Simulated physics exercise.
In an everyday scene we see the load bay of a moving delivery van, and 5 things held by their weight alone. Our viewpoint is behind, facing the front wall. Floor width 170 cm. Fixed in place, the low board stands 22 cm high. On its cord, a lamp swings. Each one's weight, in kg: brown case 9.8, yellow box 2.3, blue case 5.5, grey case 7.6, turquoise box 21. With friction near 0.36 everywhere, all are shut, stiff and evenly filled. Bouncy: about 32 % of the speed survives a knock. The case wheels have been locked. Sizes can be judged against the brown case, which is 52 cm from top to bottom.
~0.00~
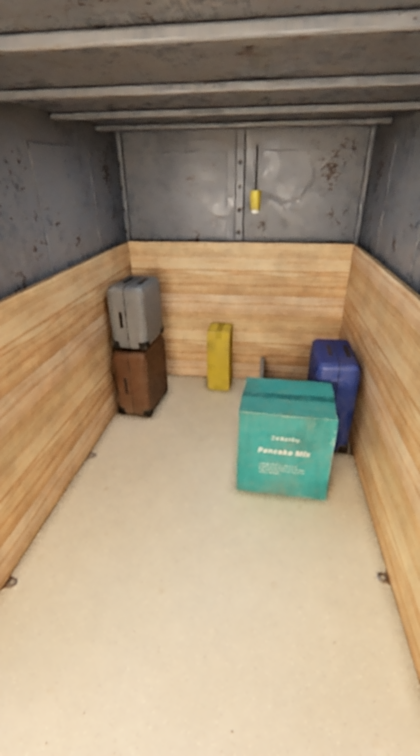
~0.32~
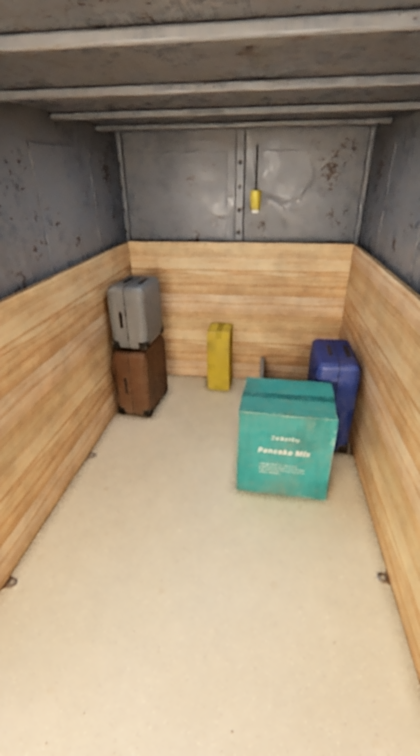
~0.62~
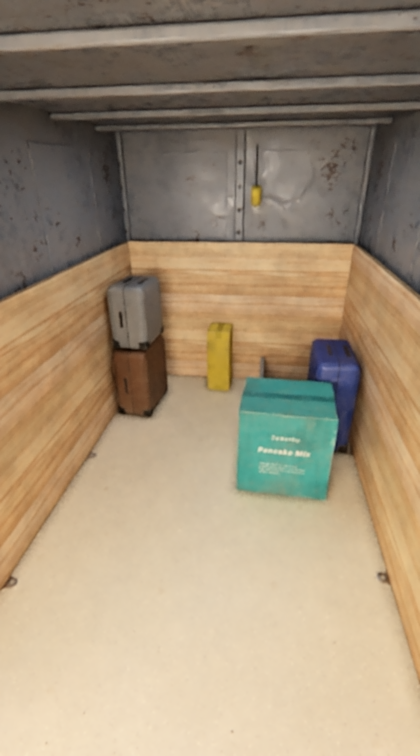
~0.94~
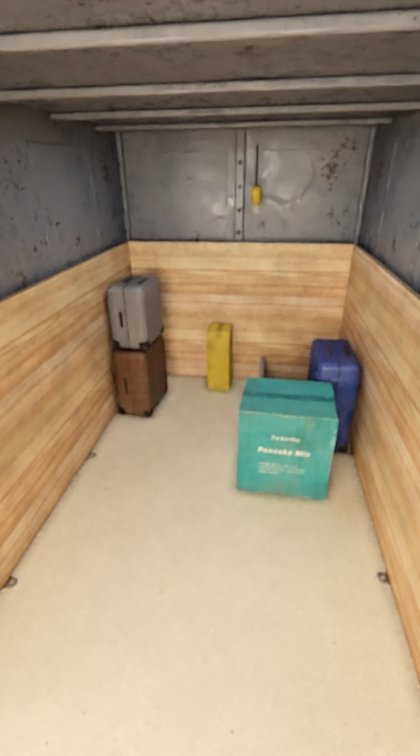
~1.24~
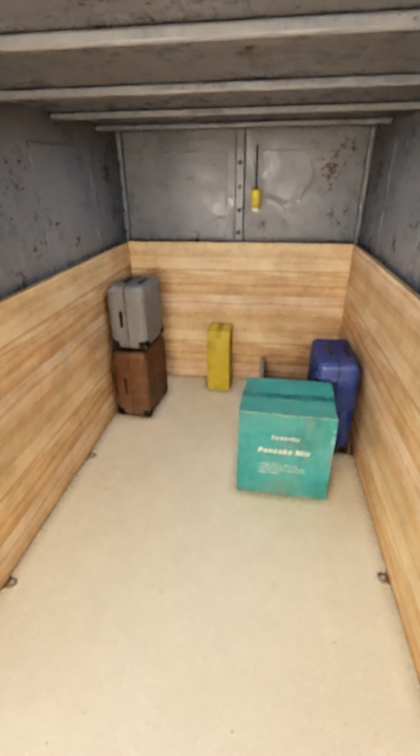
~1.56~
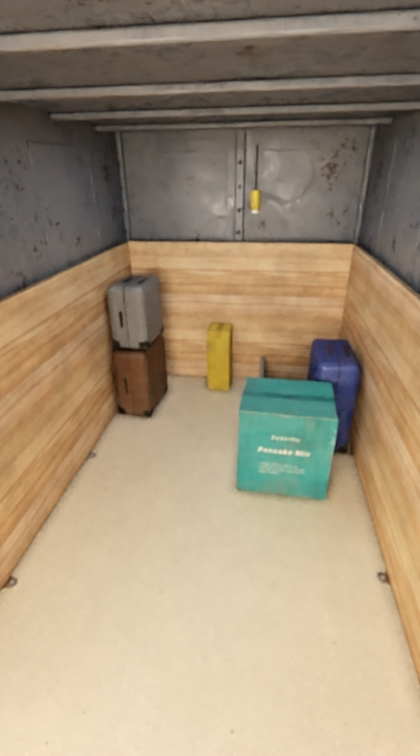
Van load bay with wood-lined walls, a yellow lamp hanging on its cord, cases and a turquoise box staying still throughout.
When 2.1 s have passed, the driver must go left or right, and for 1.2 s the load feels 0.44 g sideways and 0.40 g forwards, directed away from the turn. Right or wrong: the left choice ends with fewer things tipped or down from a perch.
Wrong.
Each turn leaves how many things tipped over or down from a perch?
A left turn gives 2, a right turn gives 1.
Turning left. By 2.76 s, push 0.40 g forwards, 0.44 g right; brown case 23 cm from its spot near (168, 365); yellow box 12 cm from its spot near (233, 356); grey case 29 cm from its spot.
By 3.06 s, push 0.38 g forwards, 0.42 g right; brown case tilted 4° near (198, 360); yellow box tilted 3° near (239, 355); grey case tilted 10°.
By 3.66 s, smooth; grey case now down from a perch; yellow box tilted 61° near (235, 362); brown case tilted 12° near (187, 359).
When it is over (5.2 s), down from a perch, grey case; lying over in the back, yellow box; not toppled but over 15 cm from the start, brown case, blue case and turquoise box. End places, in pixels of the last picture, brown case near (178, 362), yellow box near (229, 363).
Turning right instead, yellow box tipped over or down from a perch, 1 of 5 in all.
